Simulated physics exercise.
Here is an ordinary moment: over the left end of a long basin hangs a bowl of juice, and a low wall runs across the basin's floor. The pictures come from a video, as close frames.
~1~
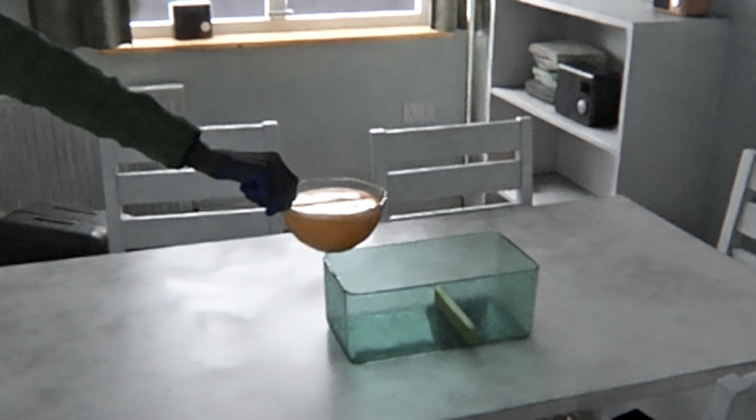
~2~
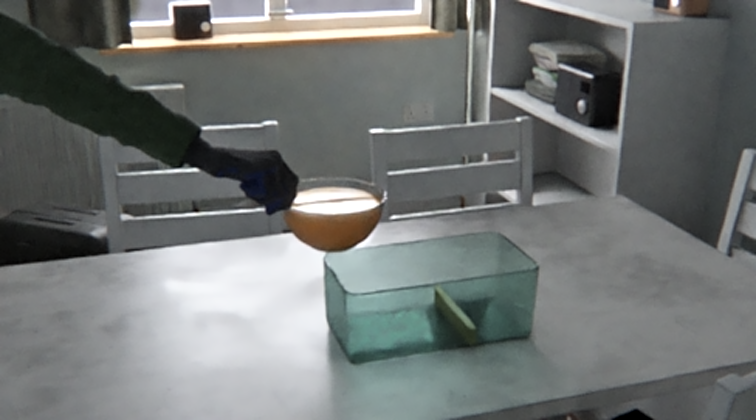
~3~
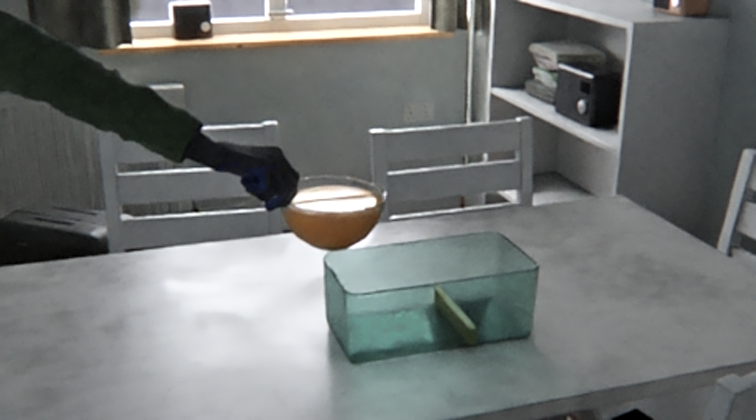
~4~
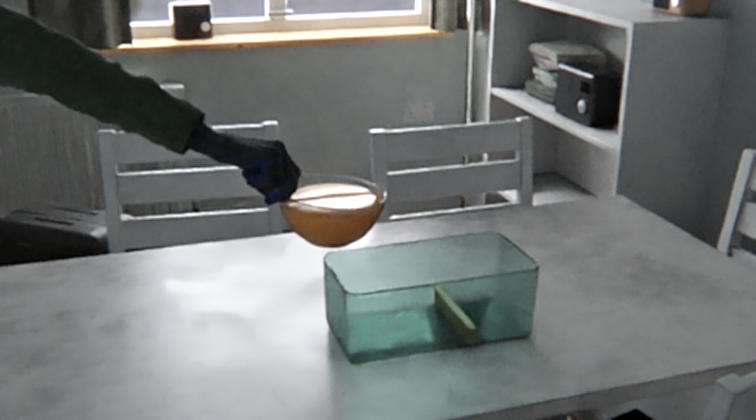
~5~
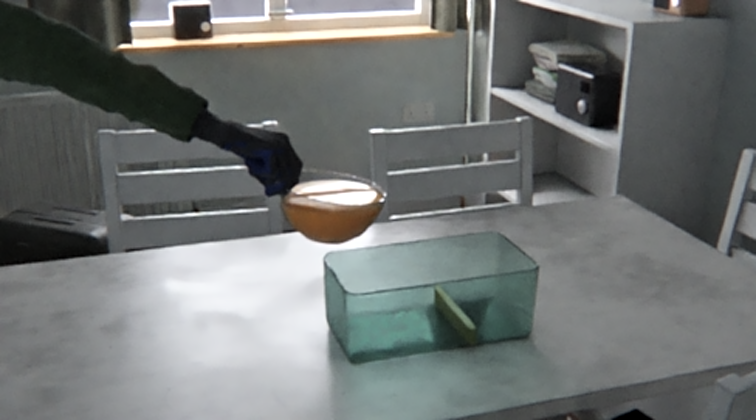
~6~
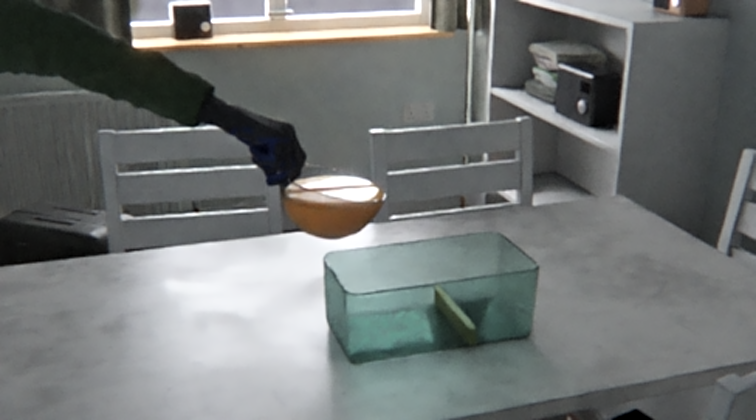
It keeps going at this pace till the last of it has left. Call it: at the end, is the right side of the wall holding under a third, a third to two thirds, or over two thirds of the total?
The right side holds a third to two thirds of the total.
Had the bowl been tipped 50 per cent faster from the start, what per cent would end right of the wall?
Somewhere near 45 percent.
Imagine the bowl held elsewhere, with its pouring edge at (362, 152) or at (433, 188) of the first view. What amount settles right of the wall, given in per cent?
35 % and 40 %.
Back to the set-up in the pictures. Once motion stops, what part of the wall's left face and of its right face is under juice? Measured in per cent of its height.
Some 40 per cent left and 90 right.
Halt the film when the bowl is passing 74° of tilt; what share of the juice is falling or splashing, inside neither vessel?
I'd put it at roughly 45 percent of it.
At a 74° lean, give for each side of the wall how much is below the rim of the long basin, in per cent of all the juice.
Roughly 10 per cent on the left, roughly 0 per cent on the right.
A moment on, the bowl is tipped part way and 43 per cent is still to pour, 12 is left of the wall and 0 right of it.
Next, the bowl is tipped right over and 0 per cent is still to pour, 34 is left of the wall and 54 right of it.
Then the bowl is tipped right over and 0 per cent is still to pour, 47 is left of the wall and 51 right of it.
Later the bowl is tipped right over and 0 per cent is still to pour, 50 is left of the wall and 49 right of it.
In the end 49 per cent lies left of the wall, 49 right of it and 2 outside.
